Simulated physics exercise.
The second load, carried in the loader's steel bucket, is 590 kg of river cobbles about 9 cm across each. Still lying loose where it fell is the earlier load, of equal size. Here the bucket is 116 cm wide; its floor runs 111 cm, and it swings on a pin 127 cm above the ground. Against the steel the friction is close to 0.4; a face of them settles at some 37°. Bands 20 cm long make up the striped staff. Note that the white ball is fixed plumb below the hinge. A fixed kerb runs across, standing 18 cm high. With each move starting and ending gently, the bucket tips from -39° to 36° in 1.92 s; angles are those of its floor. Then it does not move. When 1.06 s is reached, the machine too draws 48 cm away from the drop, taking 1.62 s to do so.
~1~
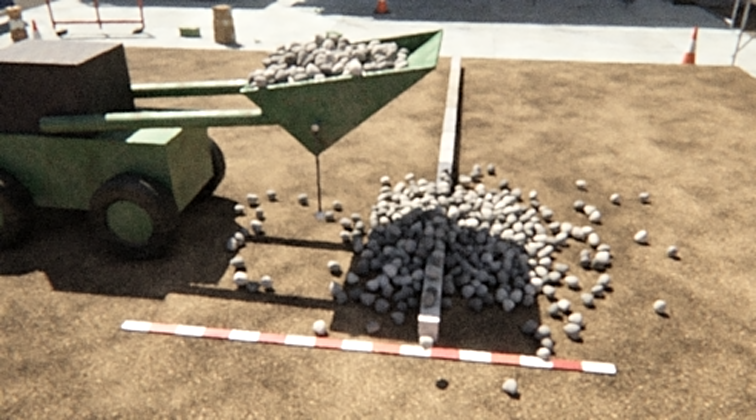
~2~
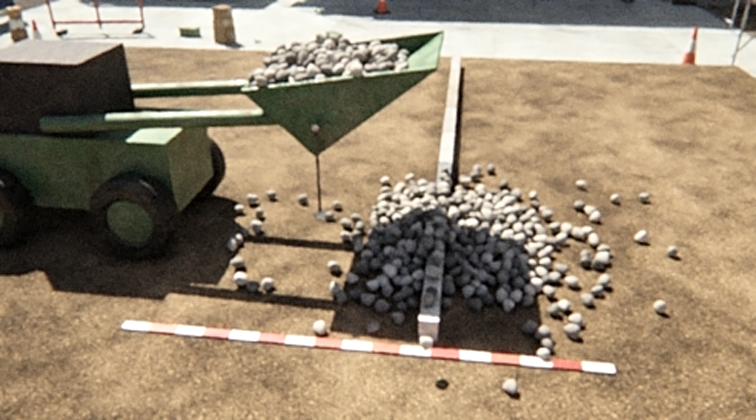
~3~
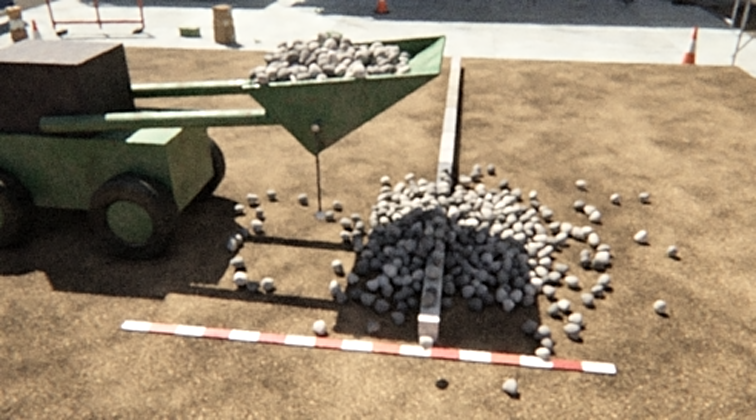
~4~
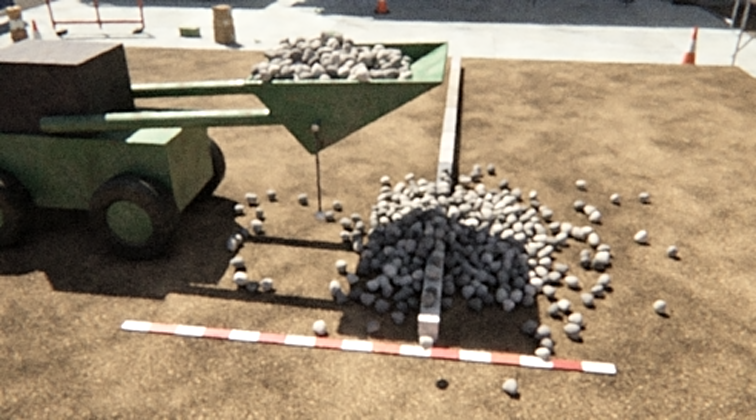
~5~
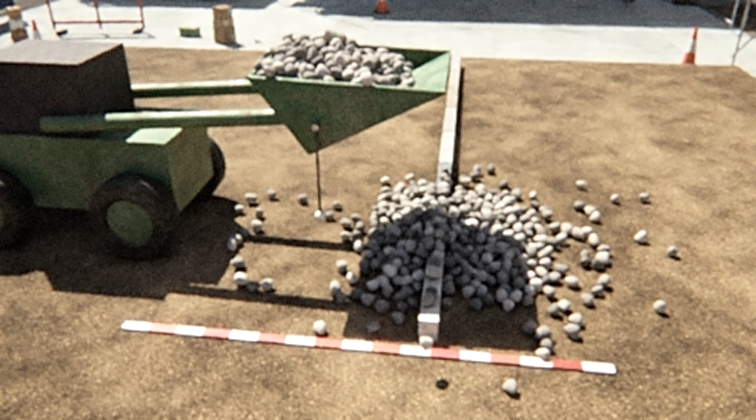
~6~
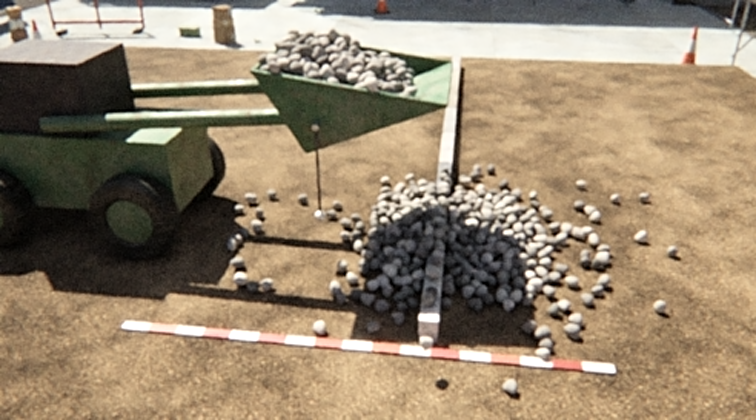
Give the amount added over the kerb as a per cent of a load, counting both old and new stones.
About 27 per cent of a load.
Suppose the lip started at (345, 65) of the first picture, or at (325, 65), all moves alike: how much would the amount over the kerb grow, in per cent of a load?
0 %, then 0 %.
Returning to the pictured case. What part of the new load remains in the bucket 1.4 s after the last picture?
Roughly 35 per cent of its load.
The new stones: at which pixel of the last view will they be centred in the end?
They come to rest centred about (407, 222).
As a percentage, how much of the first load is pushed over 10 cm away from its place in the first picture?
About 10 %.
Then, 0.8 s after the last picture the floor is at 24°; in per cent of one load, 97 in the bucket, 50 on this side of the kerb, 56 over the kerb; the foremost stones are at (623, 222).
Then, 1.4 s after the last picture the floor is at 36°; in per cent of one load, 34 in the bucket, 97 on this side of the kerb, 72 over the kerb; the foremost stones are at (623, 222).
Then, 2.5 s after the last picture the floor is at 36°; in per cent of one load, 0 in the bucket, 121 on this side of the kerb, 82 over the kerb; the foremost stones are at (623, 222).
Then, 5.3 s after the last picture the floor is at 36°; in per cent of one load, 0 in the bucket, 121 on this side of the kerb, 82 over the kerb; the foremost stones are at (623, 222). Net gain over the kerb, 27.
